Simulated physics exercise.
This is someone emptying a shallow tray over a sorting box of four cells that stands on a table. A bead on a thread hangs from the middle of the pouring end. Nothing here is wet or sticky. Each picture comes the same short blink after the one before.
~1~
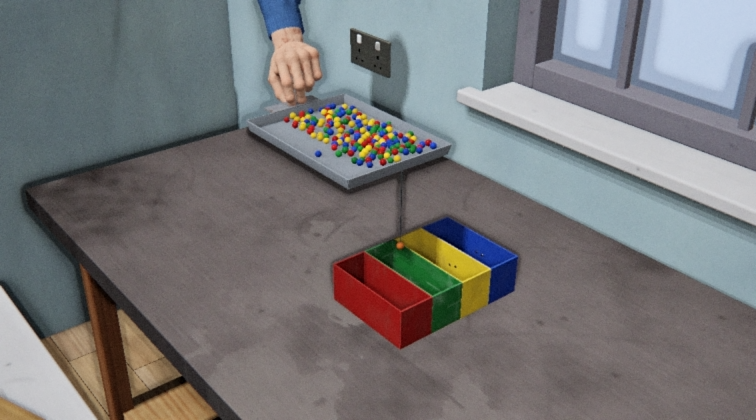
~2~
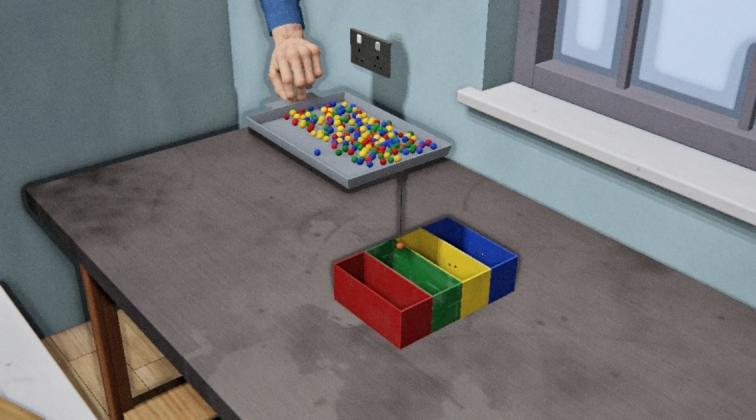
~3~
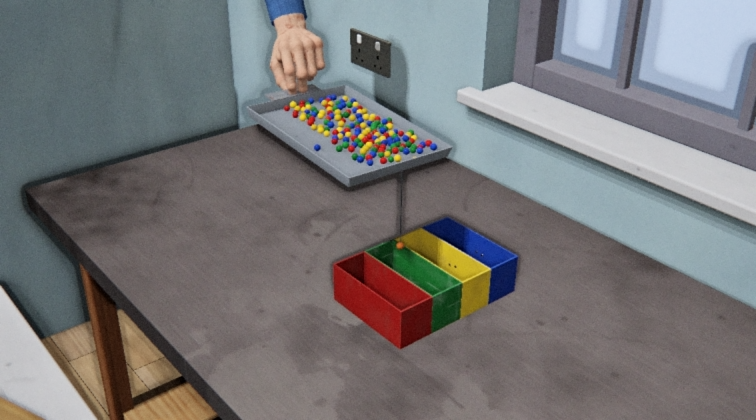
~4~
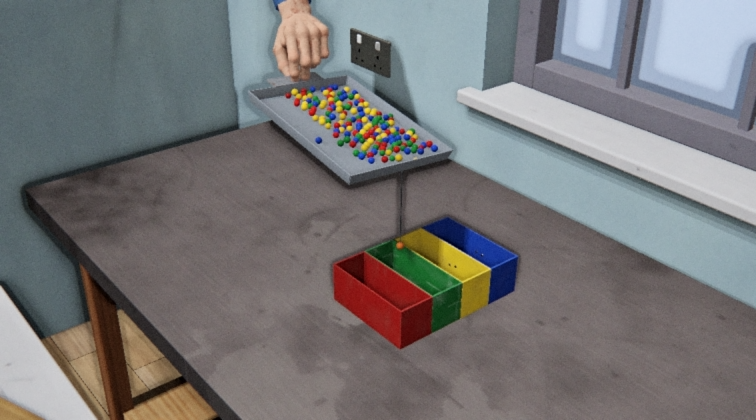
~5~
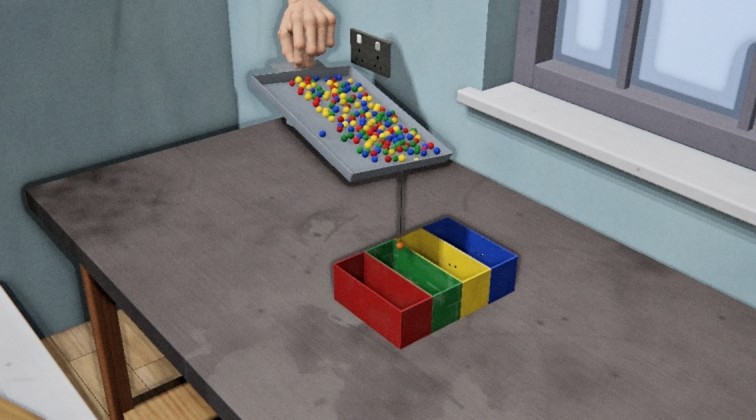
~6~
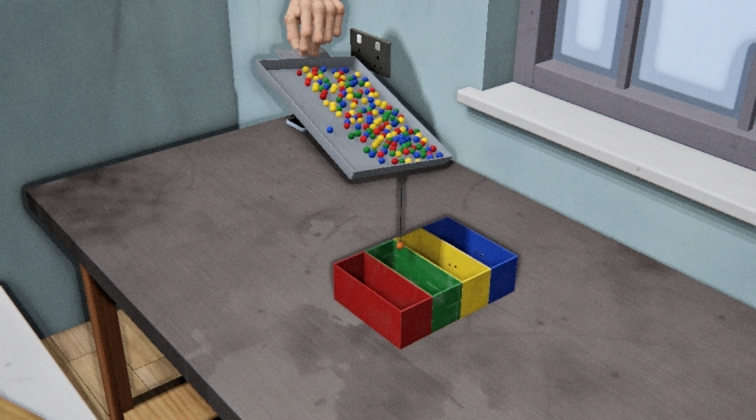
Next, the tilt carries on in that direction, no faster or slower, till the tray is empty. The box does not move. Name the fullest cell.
Fullest: The blue cell.
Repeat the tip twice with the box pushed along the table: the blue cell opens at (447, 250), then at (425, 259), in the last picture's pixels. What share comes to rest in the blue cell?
Near 50 % and 10 %.
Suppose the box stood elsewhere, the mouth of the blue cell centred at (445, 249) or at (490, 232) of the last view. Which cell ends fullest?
One: The blue cell. Two: The cell in yellow.
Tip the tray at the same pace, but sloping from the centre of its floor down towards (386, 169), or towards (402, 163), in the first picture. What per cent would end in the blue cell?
First some 0, then 20 per cent.
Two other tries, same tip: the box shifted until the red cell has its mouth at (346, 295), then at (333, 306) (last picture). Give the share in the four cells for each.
First some 30, then 0 per cent.
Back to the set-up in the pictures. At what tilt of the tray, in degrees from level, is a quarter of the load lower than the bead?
At about 75°.
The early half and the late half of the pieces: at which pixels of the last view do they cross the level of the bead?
First near (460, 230), later near (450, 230).
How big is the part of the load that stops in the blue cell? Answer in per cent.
Some 60 per cent.
Soon, tray tipped steeply; most on the tray; a small part in the blue cell; a stray few in the yellow cell; a small part falling or outside the box.
A while on, tray tipped past a quarter turn; a small part on the tray; about half in the blue cell; about a quarter in the yellow cell; a stray few in the green cell; a stray few in the red cell; a small part falling or outside the box.
Towards the end, tray tipped past a quarter turn; about two thirds in the blue cell; about a quarter in the yellow cell; a stray few in the green cell; a stray few in the red cell; a small part falling or outside the box.
Finally, tray tipped past a quarter turn; about two thirds in the blue cell; about a quarter in the yellow cell; a stray few in the green cell; a stray few in the red cell; a small part outside the box.
